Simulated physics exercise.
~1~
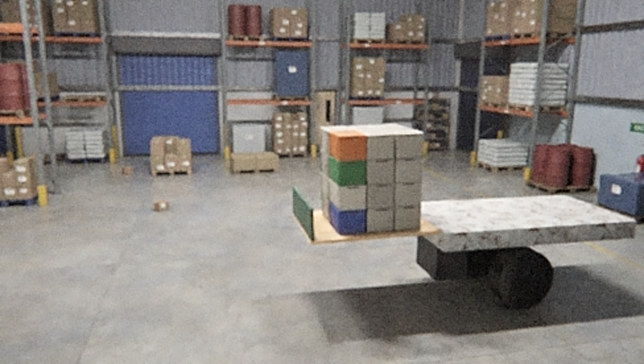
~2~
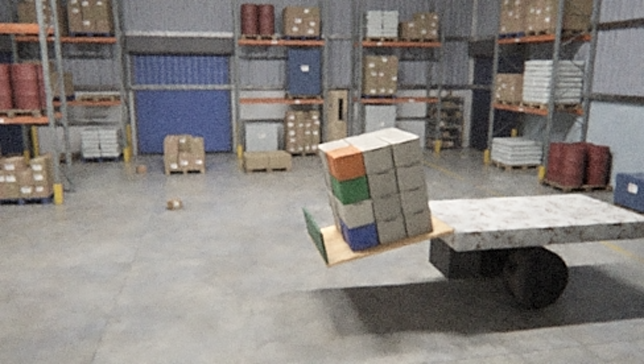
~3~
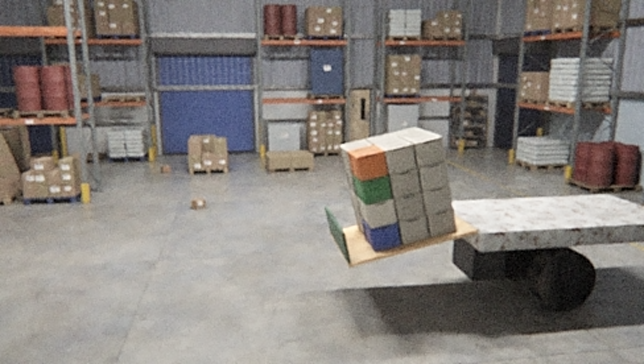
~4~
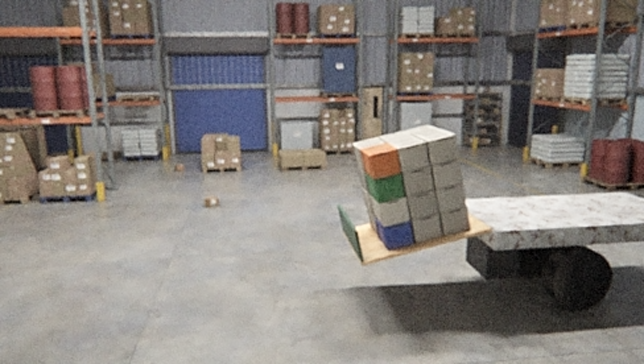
A stack of lidded totes tilting as the drop flap behind a flat-bed dips in a warehouse, every tote staying aboard.
